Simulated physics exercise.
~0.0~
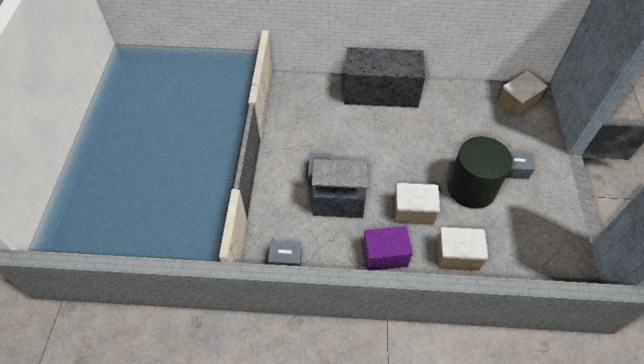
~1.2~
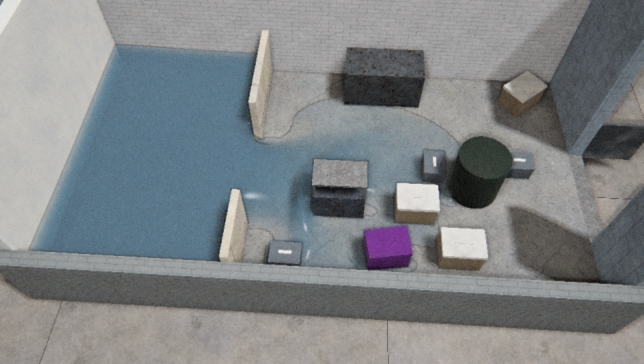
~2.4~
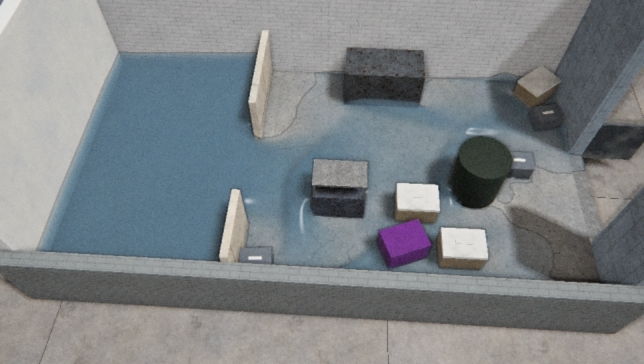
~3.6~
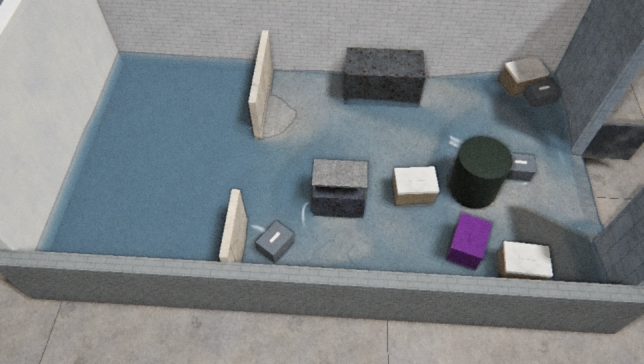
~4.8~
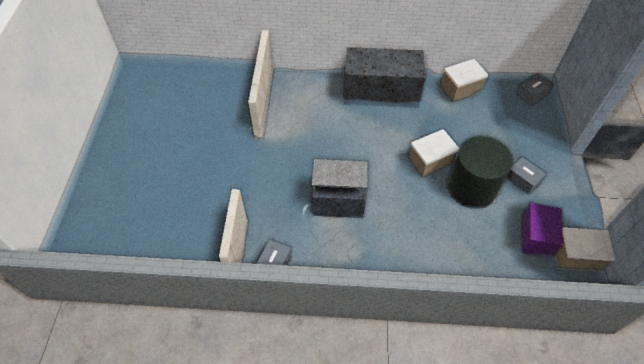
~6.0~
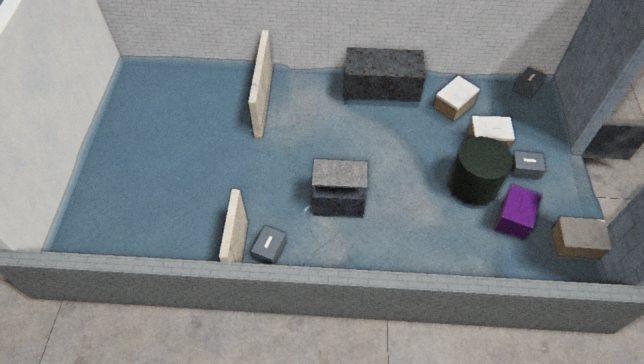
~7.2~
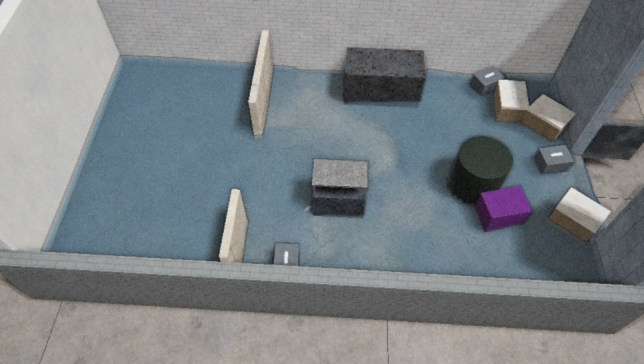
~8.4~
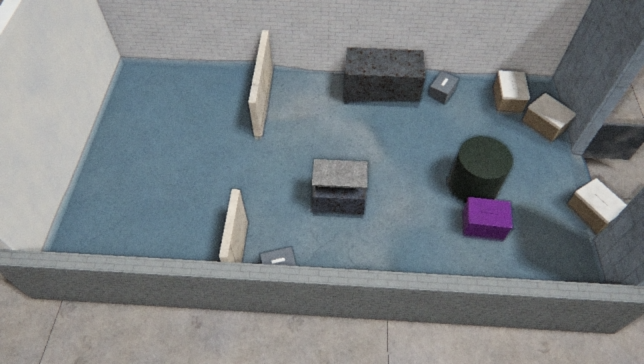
At the start, water fills the left room behind a barrier, while pale boxes, a purple chest and small grey totes sit on the dry floor of the right room around a dark cylinder and two dark blocks. The middle of the barrier is gone next, and water spreads through the gap across the floor. The purple chest turns and drifts right as the pale boxes float toward the far side. Later the chest swings back left beside the cylinder, and one grey tote drifts left along the back wall. Finally, water covers both rooms, the chest sits below the cylinder, well right of where it began, and one grey tote is no longer in view.
